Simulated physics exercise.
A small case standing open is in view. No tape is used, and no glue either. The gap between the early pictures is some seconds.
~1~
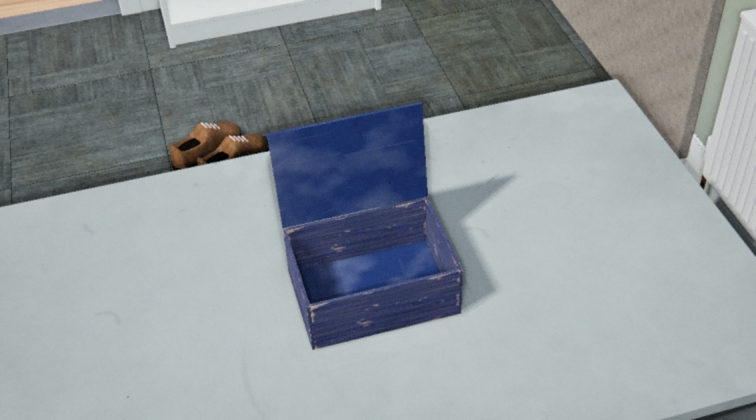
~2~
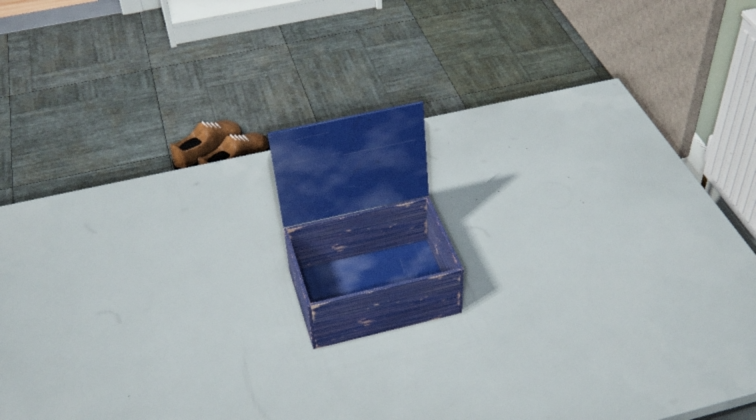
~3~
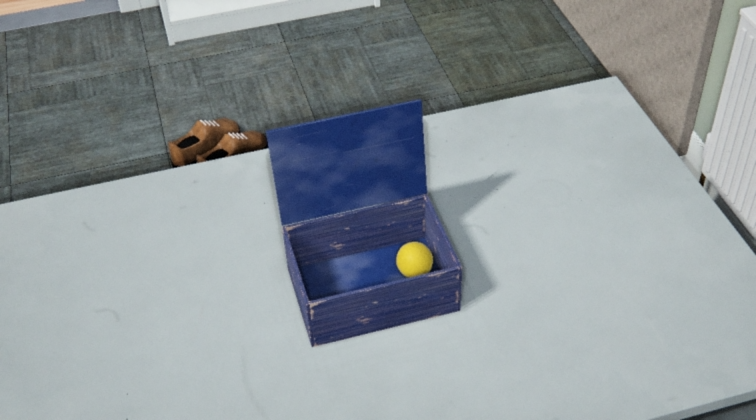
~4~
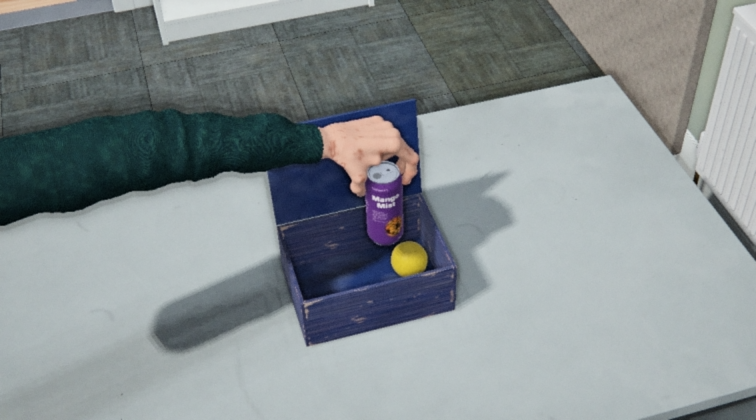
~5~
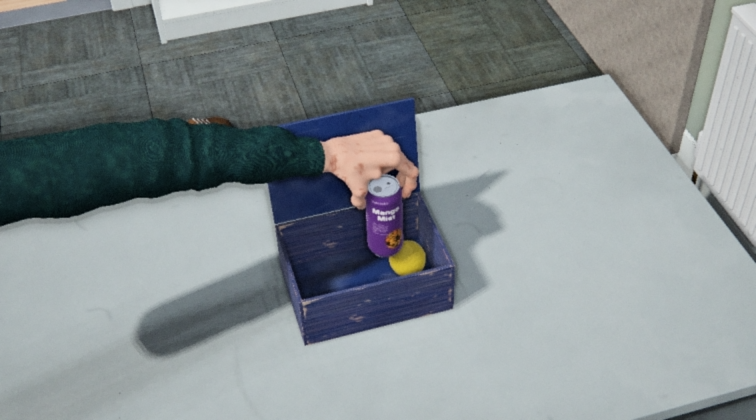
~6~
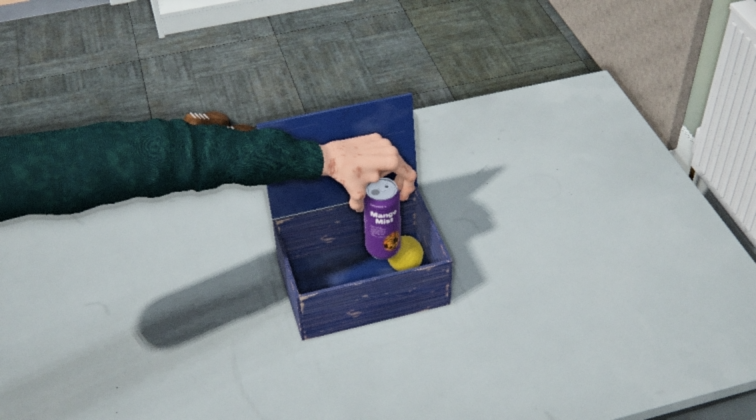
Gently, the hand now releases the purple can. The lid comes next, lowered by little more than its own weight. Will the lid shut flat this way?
Yes.
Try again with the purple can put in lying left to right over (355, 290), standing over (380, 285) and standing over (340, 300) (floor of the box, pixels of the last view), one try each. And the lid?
On the first go the lid comes to rest closed, on the second it is stopped short, on the third it is stopped short.
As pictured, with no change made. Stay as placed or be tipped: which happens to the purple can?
Looking at the last picture, it sits at an angle.
Then, 0.40 s on from there, purple can on its side near (351, 277).
Then, 1.50 s on from there, lid 66° above the rim; purple can on its side near (348, 274).
Then, 2.10 s on from there, lid 24° above the rim; purple can on its side near (347, 274); yellow lemon shifted a little.
In the end, lid shut; toppled in the box, purple can; yellow lemon unmoved. At the end, from the last picture's camera, purple can near (348, 274).
